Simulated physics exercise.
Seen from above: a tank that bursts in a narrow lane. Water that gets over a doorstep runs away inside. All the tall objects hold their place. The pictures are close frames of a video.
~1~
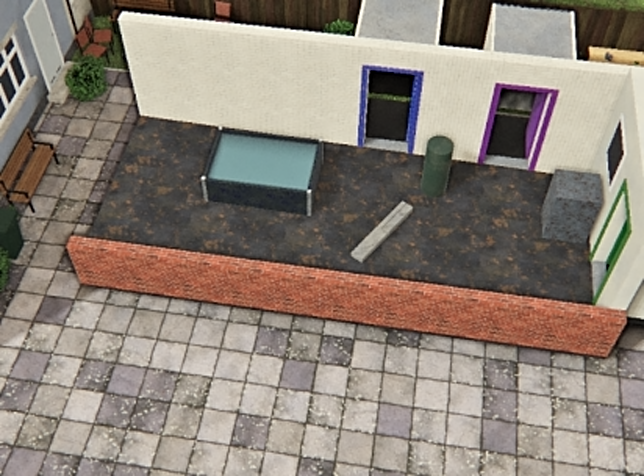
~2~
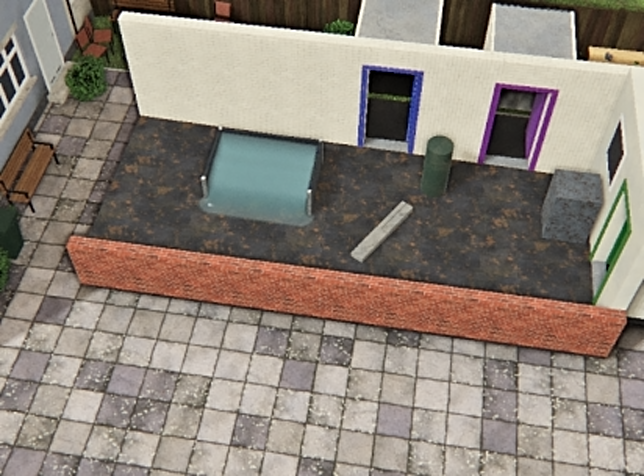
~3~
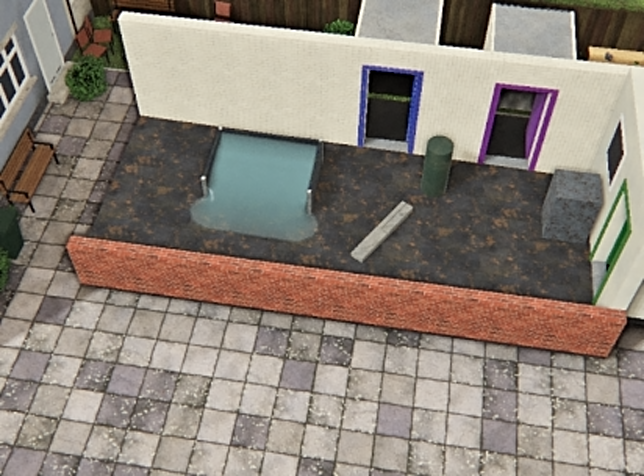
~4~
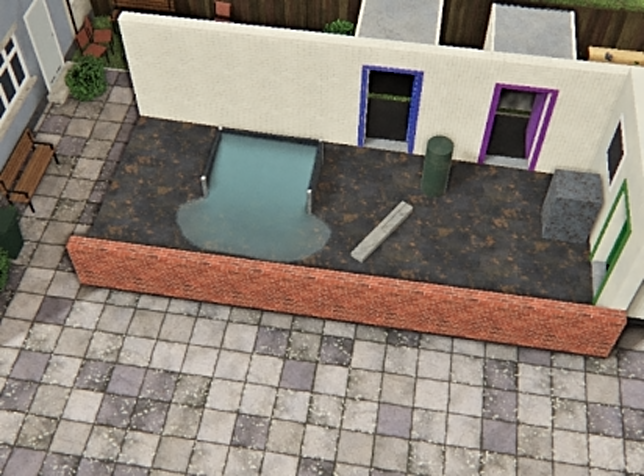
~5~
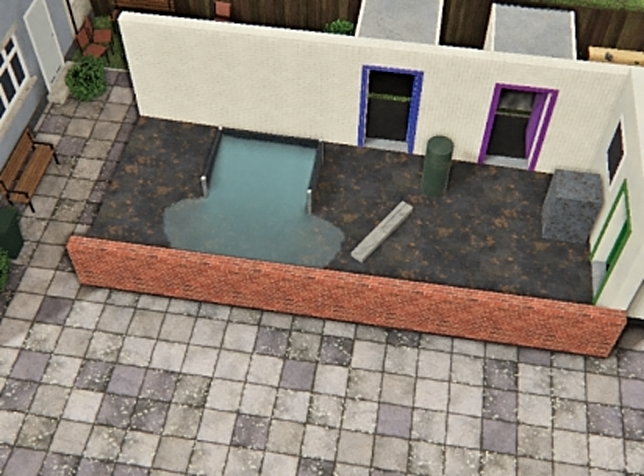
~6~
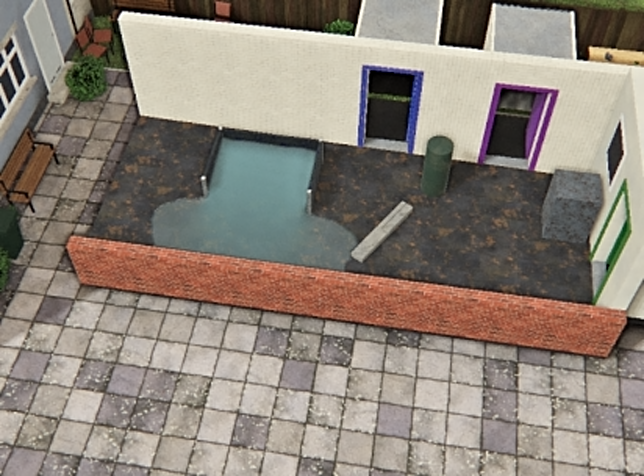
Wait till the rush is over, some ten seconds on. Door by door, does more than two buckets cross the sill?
One by one: The blue door stays under that; the purple door stays under that; the green door takes more than that.
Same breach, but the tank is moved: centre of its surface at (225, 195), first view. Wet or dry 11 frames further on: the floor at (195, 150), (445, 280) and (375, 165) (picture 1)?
As listed: No water, covered, clear.
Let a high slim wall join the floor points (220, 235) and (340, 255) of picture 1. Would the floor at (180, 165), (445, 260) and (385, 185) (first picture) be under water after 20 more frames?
As listed: No water, free of water, flooded.
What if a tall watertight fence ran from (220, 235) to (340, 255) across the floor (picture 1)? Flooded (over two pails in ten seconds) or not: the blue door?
In short: The blue one takes more.
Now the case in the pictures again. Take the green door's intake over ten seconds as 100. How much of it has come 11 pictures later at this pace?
I make it 0 per cent.
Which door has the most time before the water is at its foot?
Last comes the purple door.
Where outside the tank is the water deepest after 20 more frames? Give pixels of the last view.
I would point to (592, 335).
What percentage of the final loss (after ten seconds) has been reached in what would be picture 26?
About 35 per cent.
A moment on, water covers 20 % of the floor; the blue door not reached, the purple door not reached, the green door not reached.
Next, water covers 30 % of the floor; the blue door not reached, the purple door not reached, the green door not reached.
Then, water covers 60 % of the floor; the blue door not reached, the purple door not reached, the green door under two buckets in.
Later, water covers 70 % of the floor; the blue door under two buckets in, the purple door wet at the sill, nothing in, the green door far over two buckets in.
In the end, water covers 60 % of the floor; the blue door under two buckets in, the purple door under two buckets in, the green door far over two buckets in.
